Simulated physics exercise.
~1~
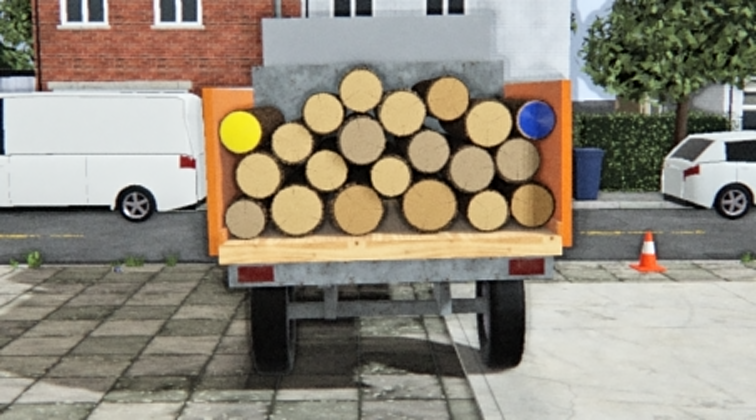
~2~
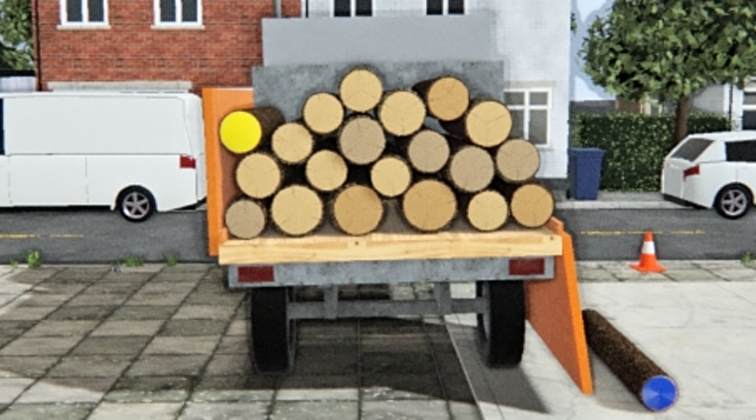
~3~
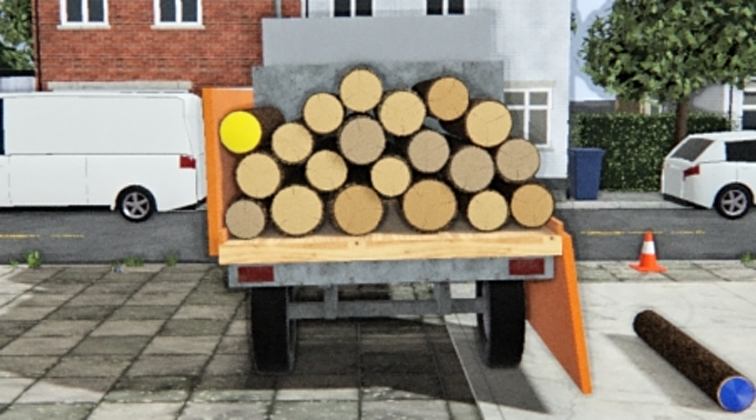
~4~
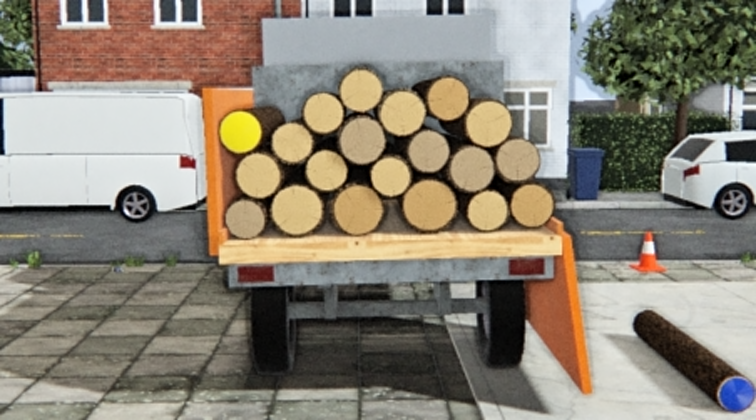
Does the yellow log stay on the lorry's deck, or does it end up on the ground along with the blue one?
The yellow log stays up on the deck at the left of the stack. Only the blue log goes over the side, and it ends on the ground to the right.
